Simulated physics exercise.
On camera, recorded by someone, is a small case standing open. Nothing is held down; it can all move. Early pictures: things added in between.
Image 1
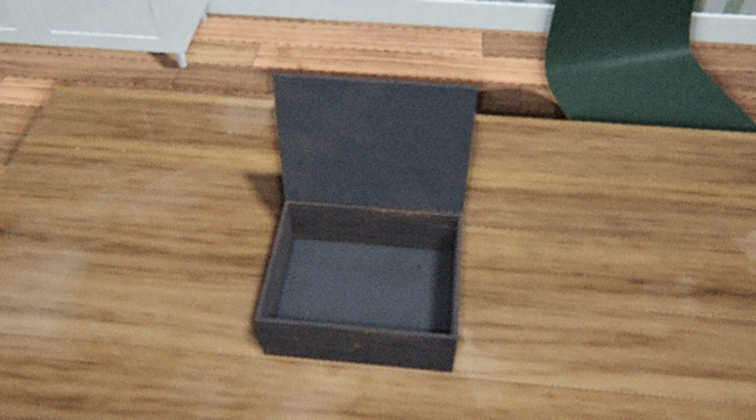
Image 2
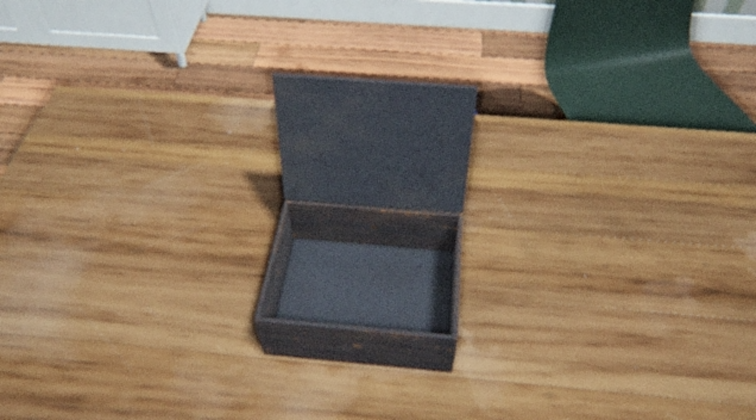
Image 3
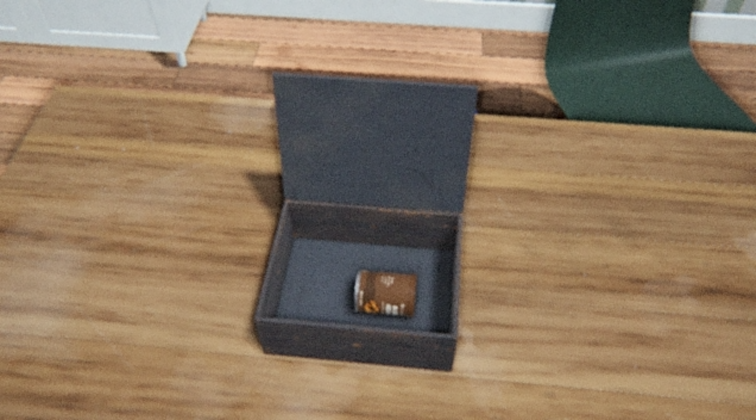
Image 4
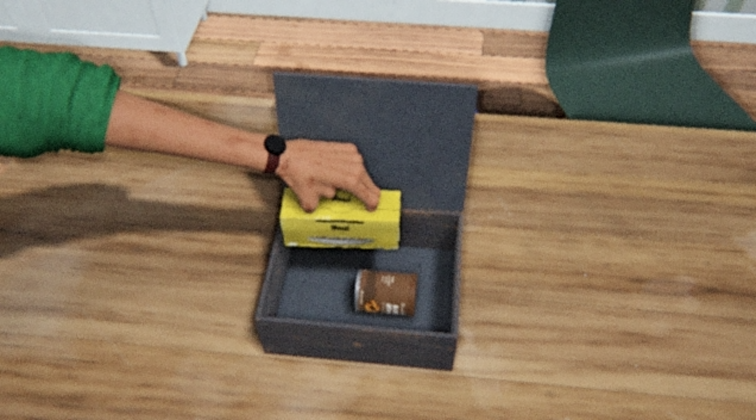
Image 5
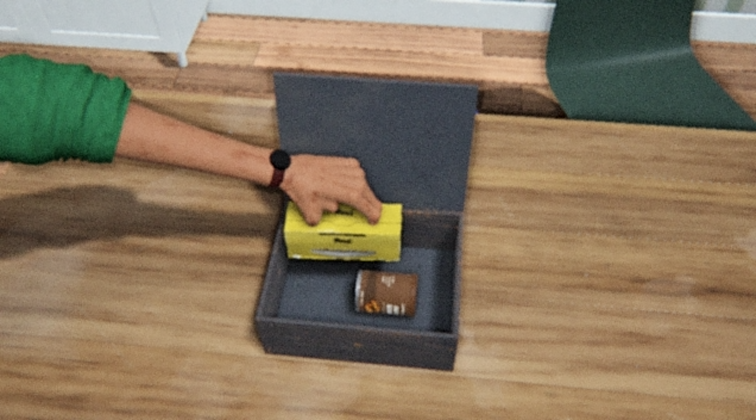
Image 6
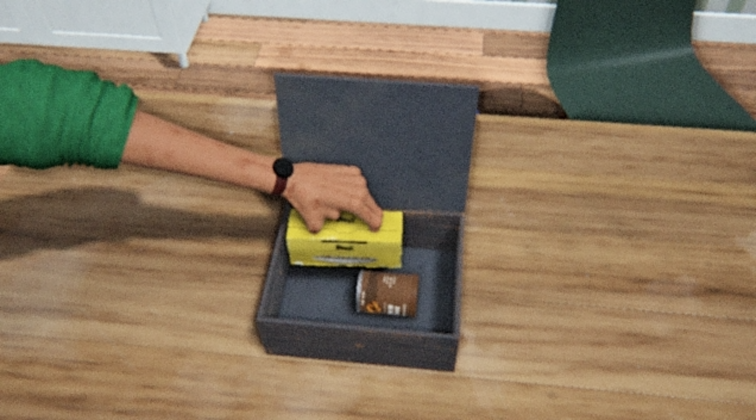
A brown tin appeared inside the open, empty dark box on the wooden table, and then a hand in a green sleeve, in from the left, lowered a yellow carton into the box behind it.
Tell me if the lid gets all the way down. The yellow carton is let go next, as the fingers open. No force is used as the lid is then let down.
Comes fully down.
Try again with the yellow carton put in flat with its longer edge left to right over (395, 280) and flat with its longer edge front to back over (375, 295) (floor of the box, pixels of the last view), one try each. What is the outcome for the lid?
Trial 1: Lid lowered. Trial 2: Lid propped open.
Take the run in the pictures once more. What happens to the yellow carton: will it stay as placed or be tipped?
It ends up tilted.
Then, 0.40 s later than the last frame, yellow carton on its side near (352, 259); brown tin moved a little.
Then, 1.40 s later than the last frame, lid 75° above the rim; yellow carton on its side near (353, 259); brown tin moved about its own width.
Then, 1.70 s later than the last frame, lid 46° above the rim; yellow carton on its side near (353, 259); brown tin moved about its own width.
Then, 2.00 s later than the last frame, lid 4° above the rim; yellow carton on its side near (353, 259); brown tin moved about its own width.
When it is over, lid shut; lying over in the box, yellow carton; moved from the start, brown tin. End places, in pixels of the last picture, yellow carton near (353, 259).
